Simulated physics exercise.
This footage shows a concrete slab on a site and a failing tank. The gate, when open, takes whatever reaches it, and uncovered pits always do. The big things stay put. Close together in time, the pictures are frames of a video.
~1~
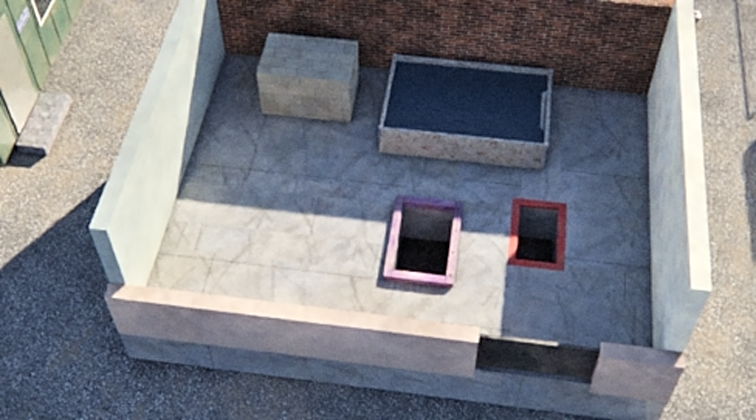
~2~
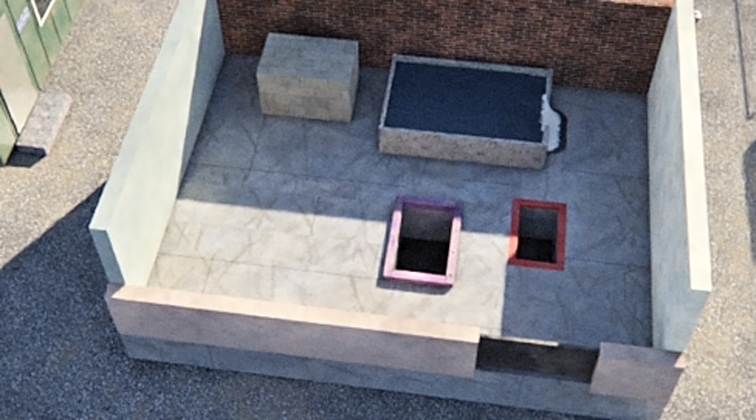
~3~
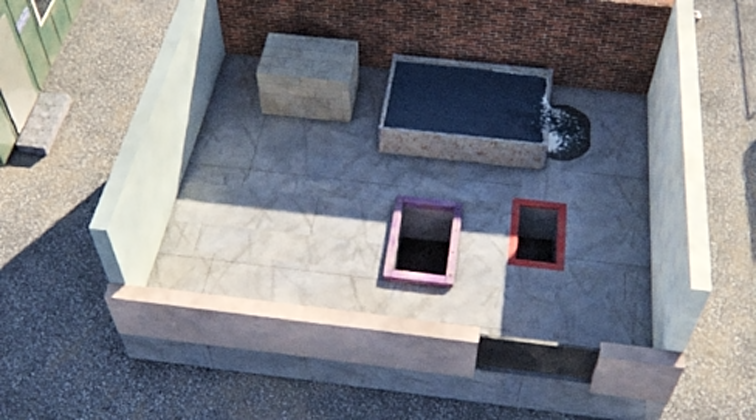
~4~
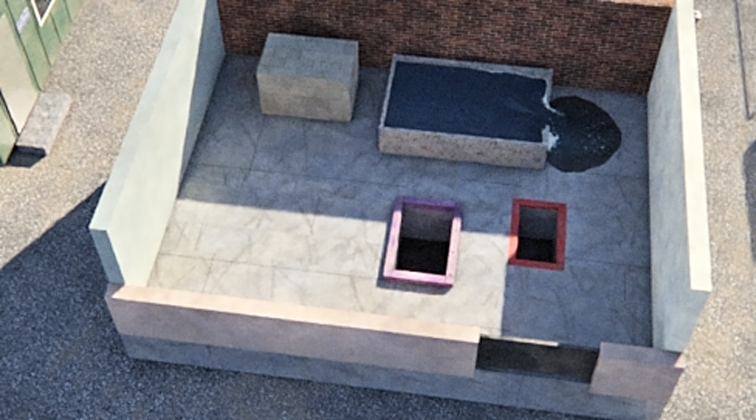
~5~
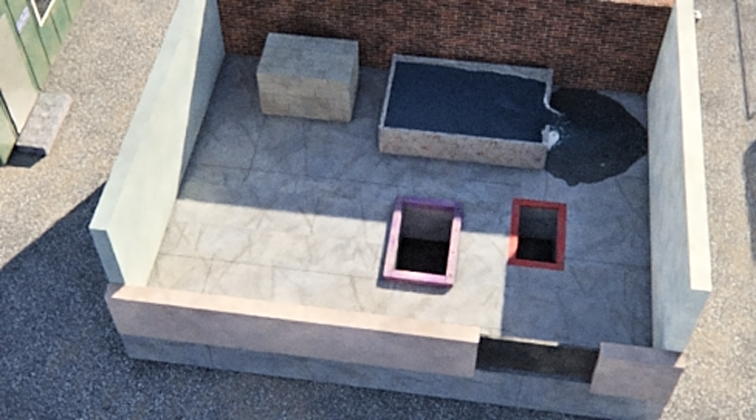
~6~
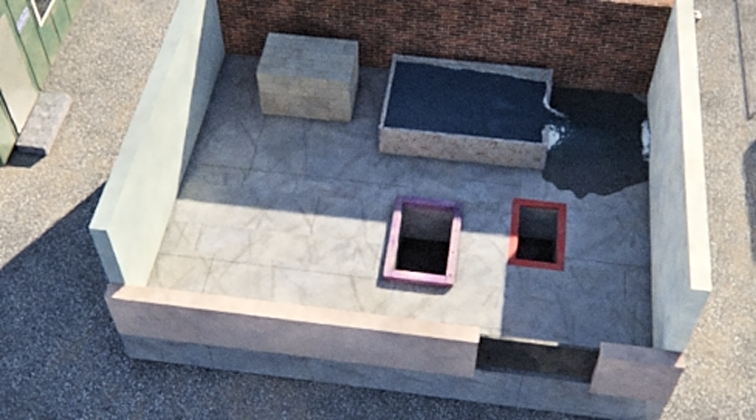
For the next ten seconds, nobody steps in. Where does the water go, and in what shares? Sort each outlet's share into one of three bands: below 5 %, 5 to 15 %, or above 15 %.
Shares: The gate gets below 5 %; the purple pit gets below 5 %; the red pit gets 5 to 15 %.
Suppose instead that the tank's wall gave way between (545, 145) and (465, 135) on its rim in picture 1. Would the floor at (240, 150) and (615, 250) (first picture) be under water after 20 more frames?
First point: Unwetted; second point: Inundated.
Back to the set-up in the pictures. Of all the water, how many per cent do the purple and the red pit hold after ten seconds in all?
Around 0 and 8 per cent, in that order.
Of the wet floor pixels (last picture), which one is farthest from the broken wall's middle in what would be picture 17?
Look around (643, 331).
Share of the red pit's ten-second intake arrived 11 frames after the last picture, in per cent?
My estimate is close to 0 per cent.
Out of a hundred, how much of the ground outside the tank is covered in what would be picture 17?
My estimate is near 15 per cent.
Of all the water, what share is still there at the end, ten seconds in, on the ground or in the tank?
My estimate is some 92 percent.
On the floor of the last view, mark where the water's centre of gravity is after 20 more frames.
My pick is pixel (517, 146).
A moment on, water covers 10 % of the floor; the gate 0 %, the purple pit 0 %, the red pit 0 %.
Next, water covers 15 % of the floor; the gate 0 %, the purple pit 0 %, the red pit 0 %.
Then, water covers 30 % of the floor; the gate 0 %, the purple pit 0 %, the red pit 1 %.
Later, water covers 45 % of the floor; the gate 0 %, the purple pit 0 %, the red pit 4 %.
In the end, water covers 75 % of the floor; the gate 0 %, the purple pit 0 %, the red pit 8 %.
